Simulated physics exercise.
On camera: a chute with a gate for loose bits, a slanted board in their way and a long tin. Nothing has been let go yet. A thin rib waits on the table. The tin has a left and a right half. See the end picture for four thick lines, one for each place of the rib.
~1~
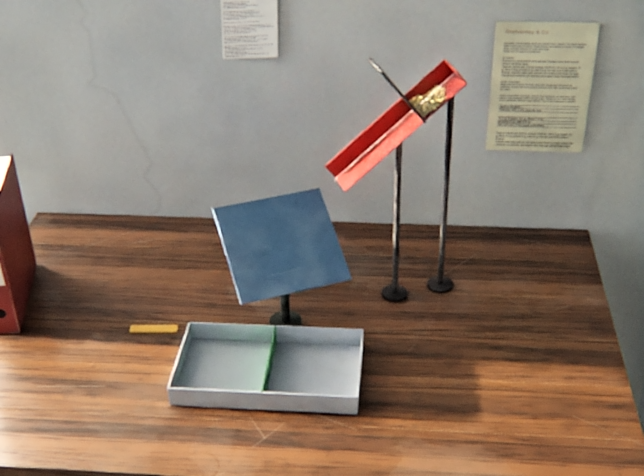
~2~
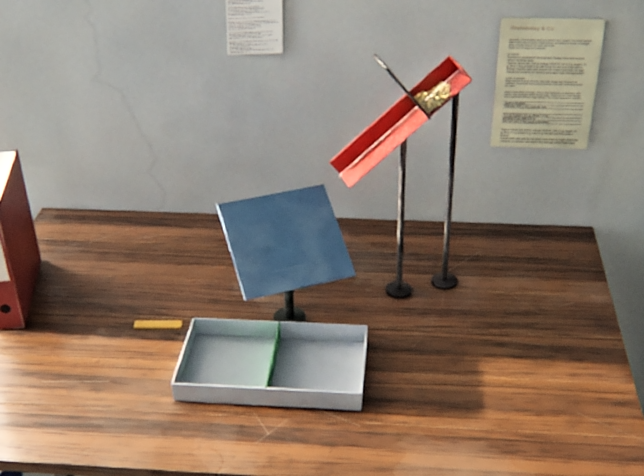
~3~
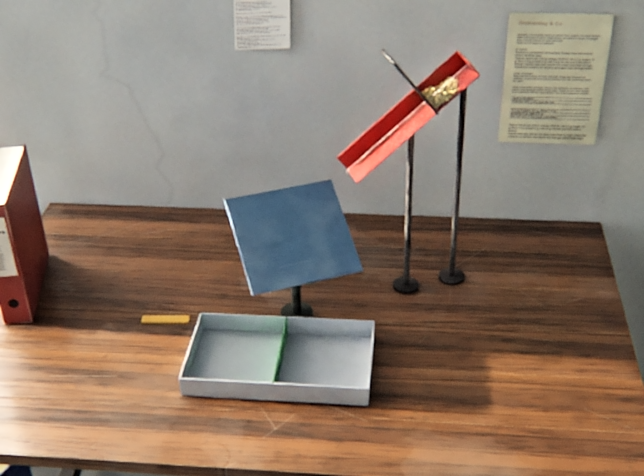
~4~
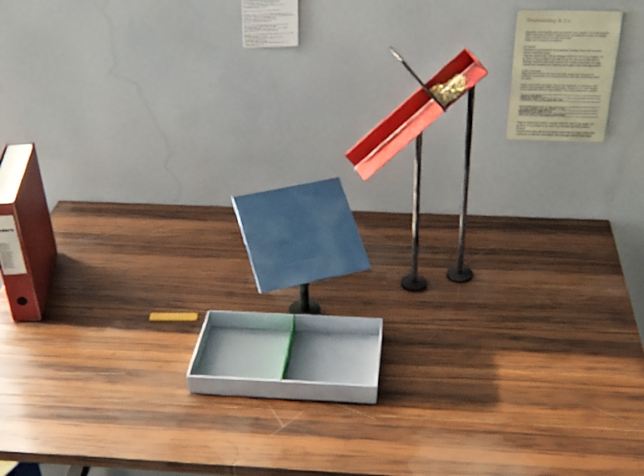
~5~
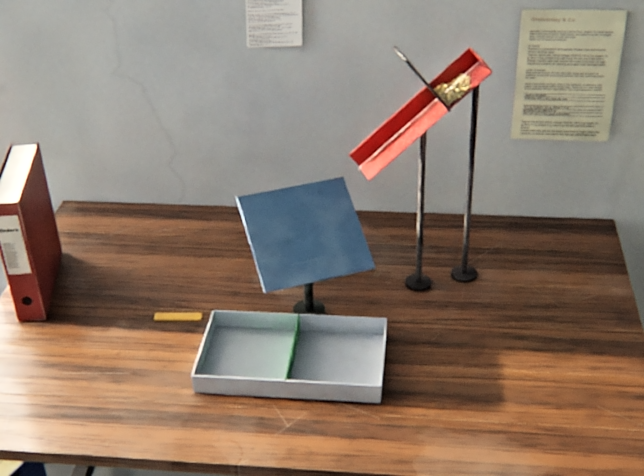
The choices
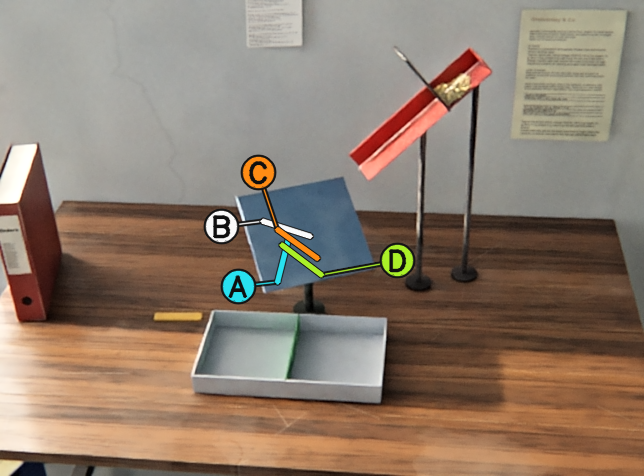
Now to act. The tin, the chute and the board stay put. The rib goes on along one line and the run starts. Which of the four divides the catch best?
A beats the others.
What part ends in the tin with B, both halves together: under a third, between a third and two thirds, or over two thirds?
Over two thirds.
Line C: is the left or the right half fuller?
More lands on the right.
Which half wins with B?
Right.
On the marked copy, line A from (288, 238) to (277, 281); line B from (262, 221) to (310, 236); line C from (277, 229) to (317, 258); line D from (282, 245) to (321, 274).
If A is chosen, of what is caught, close to two thirds in the left half, close to a third in the right.
If B is chosen, of what is caught, a small share in the left half, the bulk in the right.
If C is chosen, of what is caught, only a few in the left half, all but a few in the right.
If D is chosen, of what is caught, a small share in the left half, all but a few in the right.
